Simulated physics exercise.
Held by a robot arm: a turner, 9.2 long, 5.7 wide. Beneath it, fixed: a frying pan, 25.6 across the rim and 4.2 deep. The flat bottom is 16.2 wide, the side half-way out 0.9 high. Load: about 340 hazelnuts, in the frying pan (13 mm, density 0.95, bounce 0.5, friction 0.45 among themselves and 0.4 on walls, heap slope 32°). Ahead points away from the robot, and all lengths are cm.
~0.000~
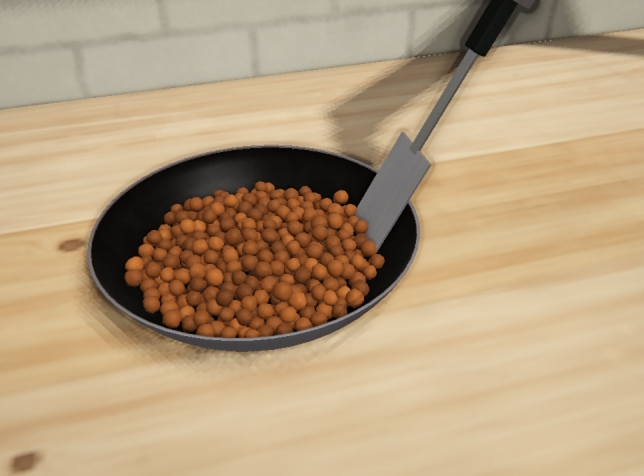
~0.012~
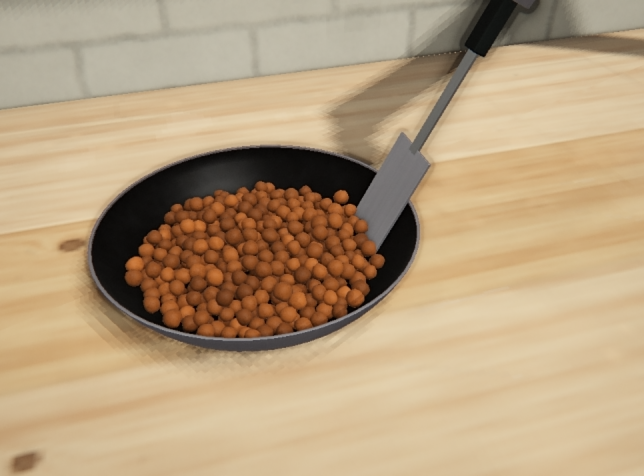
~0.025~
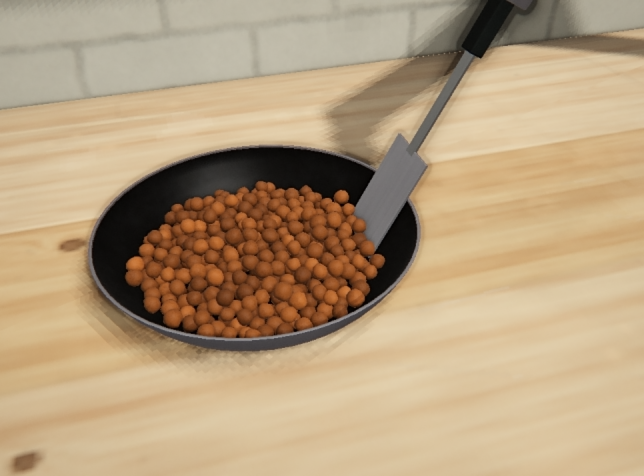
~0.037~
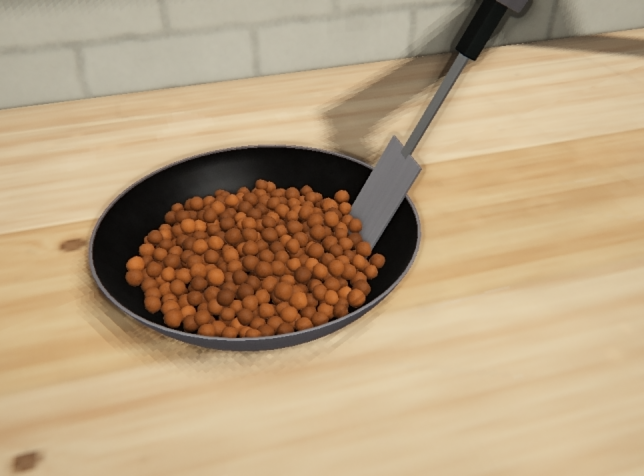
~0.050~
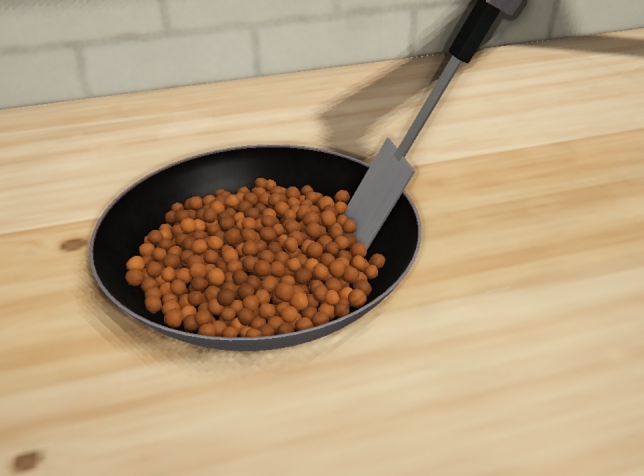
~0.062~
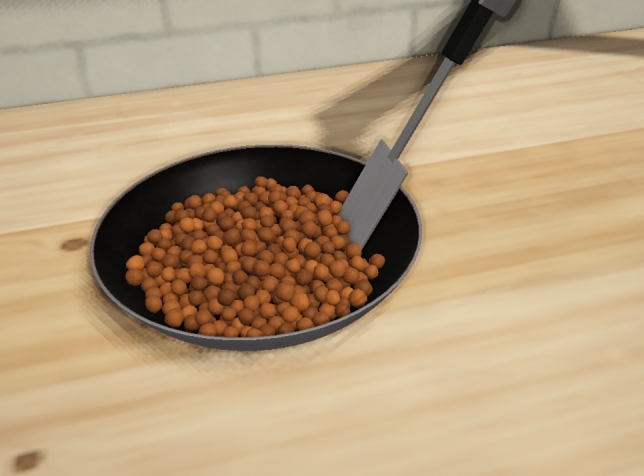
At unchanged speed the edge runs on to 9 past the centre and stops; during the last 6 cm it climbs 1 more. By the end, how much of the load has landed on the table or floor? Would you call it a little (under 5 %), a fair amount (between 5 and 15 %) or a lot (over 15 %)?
A fair amount, between 5 and 15 %.
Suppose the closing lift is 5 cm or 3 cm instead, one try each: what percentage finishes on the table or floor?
Try one gives about 5 in a hundred, try two about 10 in a hundred.
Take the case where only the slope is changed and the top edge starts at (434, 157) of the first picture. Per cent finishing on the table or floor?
About 5 per cent.
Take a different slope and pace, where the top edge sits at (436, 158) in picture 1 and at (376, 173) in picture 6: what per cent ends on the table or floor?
My guess would be close to 25 per cent.
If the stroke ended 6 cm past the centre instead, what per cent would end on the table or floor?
Then roughly 0 percent would finish on the table or floor.
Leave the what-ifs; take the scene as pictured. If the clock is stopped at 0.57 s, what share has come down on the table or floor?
It is near 6 percent.
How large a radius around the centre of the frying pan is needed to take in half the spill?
Close to 18 cm from the centre.
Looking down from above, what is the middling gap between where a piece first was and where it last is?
About 2 centimetres.
By 0.18 s, sloping 61°, highest piece 5 above the table; 344 in the frying pan.
By 0.31 s, sloping 61°, highest piece 6 above the table; 344 in the frying pan.
By 0.57 s, sloping 61°, highest piece 6 above the table; 320 in the frying pan, 22 on the table or floor, 2 on the blade or in flight.
By 1.62 s, sloping 61°, highest piece 5 above the table; 319 in the frying pan, 25 on the table or floor.
Final count, 319 in the frying pan, 25 on the table or floor. That is 7 % on the table or floor.
